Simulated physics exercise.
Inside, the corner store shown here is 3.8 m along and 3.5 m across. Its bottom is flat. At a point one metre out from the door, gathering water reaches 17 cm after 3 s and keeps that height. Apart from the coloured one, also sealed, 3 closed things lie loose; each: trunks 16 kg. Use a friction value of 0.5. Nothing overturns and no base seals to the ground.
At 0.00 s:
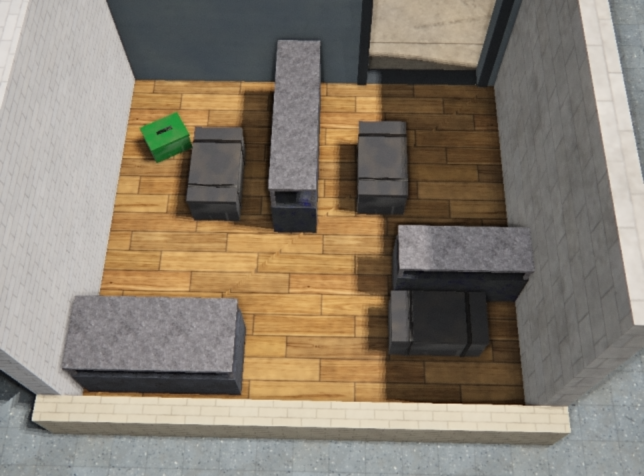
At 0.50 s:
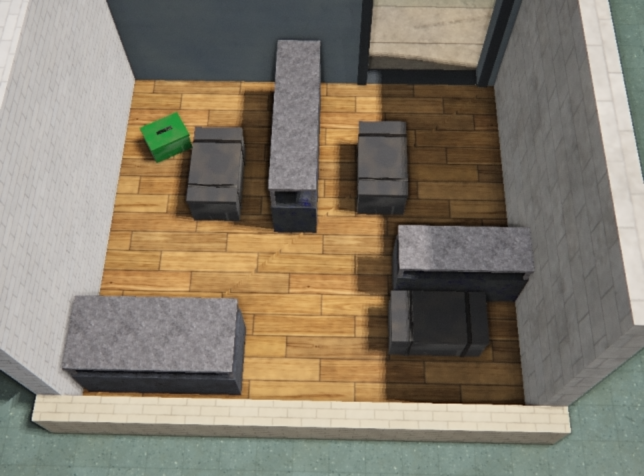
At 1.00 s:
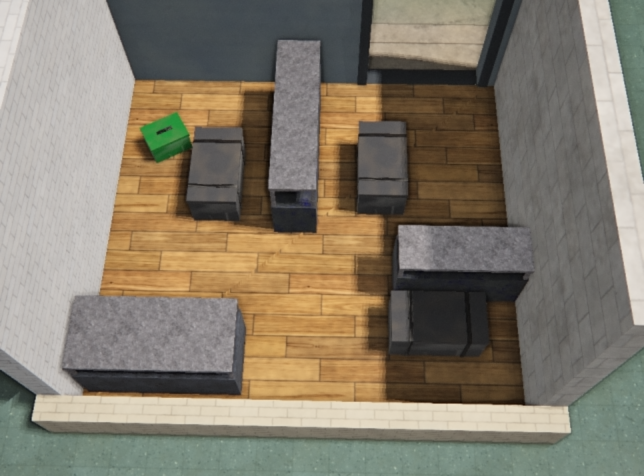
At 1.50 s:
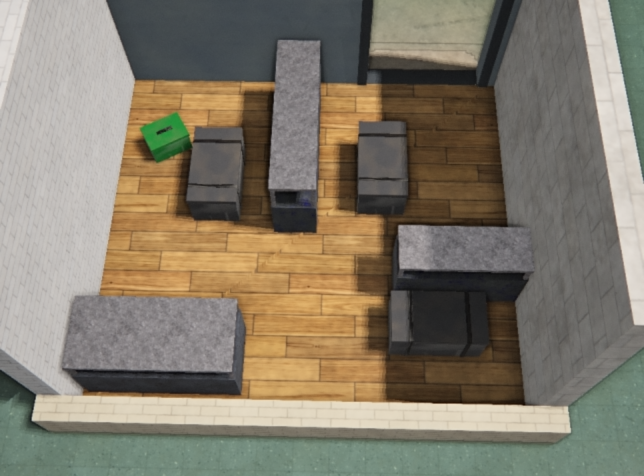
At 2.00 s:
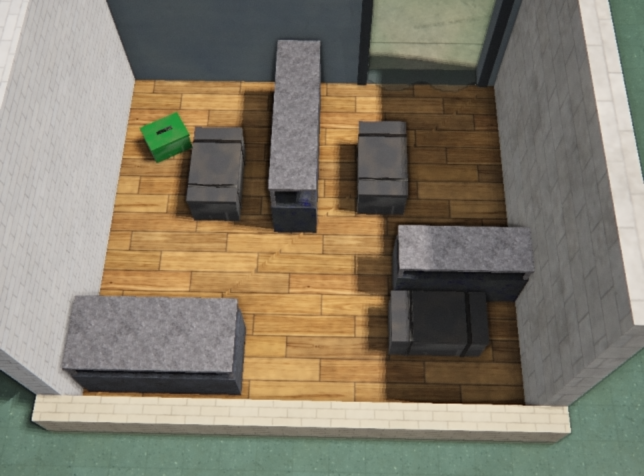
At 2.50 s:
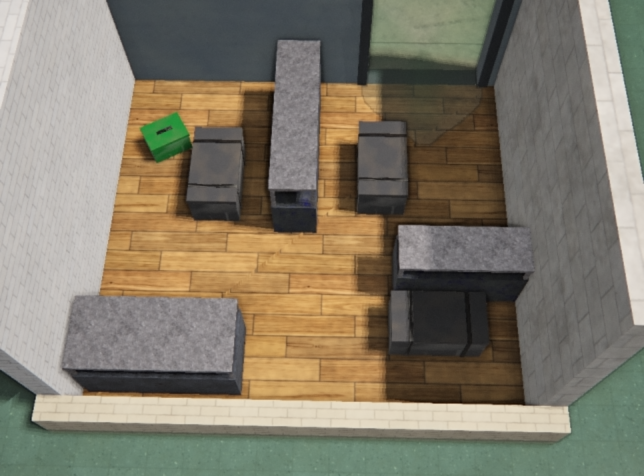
Greenish water covers the ground outside and spreads thinly through the doorway onto the wooden floor.
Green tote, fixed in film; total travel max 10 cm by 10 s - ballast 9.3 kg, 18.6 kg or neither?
It seems the lighter option will anchor it.
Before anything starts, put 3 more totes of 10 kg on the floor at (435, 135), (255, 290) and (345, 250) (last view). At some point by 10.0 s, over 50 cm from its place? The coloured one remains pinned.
Taking them in turn, the first is beyond the line, the second inside the line and the third beyond the line.
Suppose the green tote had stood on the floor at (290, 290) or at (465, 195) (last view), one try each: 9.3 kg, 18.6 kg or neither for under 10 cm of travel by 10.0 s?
First try, only the heavier option works; second try, both options fail.
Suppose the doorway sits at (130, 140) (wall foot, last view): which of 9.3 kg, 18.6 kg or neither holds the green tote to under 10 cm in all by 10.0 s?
Both masses fail.
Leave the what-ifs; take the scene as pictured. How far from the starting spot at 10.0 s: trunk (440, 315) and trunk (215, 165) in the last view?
In that order: 10 cm, 0 cm.
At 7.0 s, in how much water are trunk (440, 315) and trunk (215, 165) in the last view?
Around 1 cm and 0 cm.
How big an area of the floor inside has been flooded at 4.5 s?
Wet area: Approx. 4.0 m2.
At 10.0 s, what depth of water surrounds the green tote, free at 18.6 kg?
5 cm, roughly.
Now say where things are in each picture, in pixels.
The green tote at (164, 131), on the bottom; 0.0 m2 under water; 0 of 4 have shifted, in the first frame.
The green tote at (164, 131), on the bottom; water covers 0.0 m2; 0 of 4 have shifted, in the second frame.
The green tote at (164, 131), on the bottom; 0.0 m2 under water; 0 of 4 have shifted, in the third frame.
The green tote at (164, 131) rests on the ground; 0.0 m2 under water; 0 of 4 have shifted, in the fourth frame.
The green tote at (164, 131) rests on the ground; 0.0 m2 under water; 0 of 4 have shifted, in the fifth frame.
The green tote at (164, 131), on the bottom; water covers 0.6 m2; 0 of 4 have shifted, in the sixth frame.
After 3.5 s the green tote would be 0 cm from its start with 9.3 kg and 0 cm from its start with 18.6 kg; 0 cm of water round it then.
After 4.5 s the green tote would be 0 cm from its start with 9.3 kg and 0 cm from its start with 18.6 kg; 0 cm of water round it then.
After 7.0 s the green tote would be 0 cm from its start with 9.3 kg and 0 cm from its start with 18.6 kg; 0 cm of water round it then.
After 10.0 s the green tote would be 0 cm from its start with 9.3 kg and 0 cm from its start with 18.6 kg; 5 cm of water round it then.
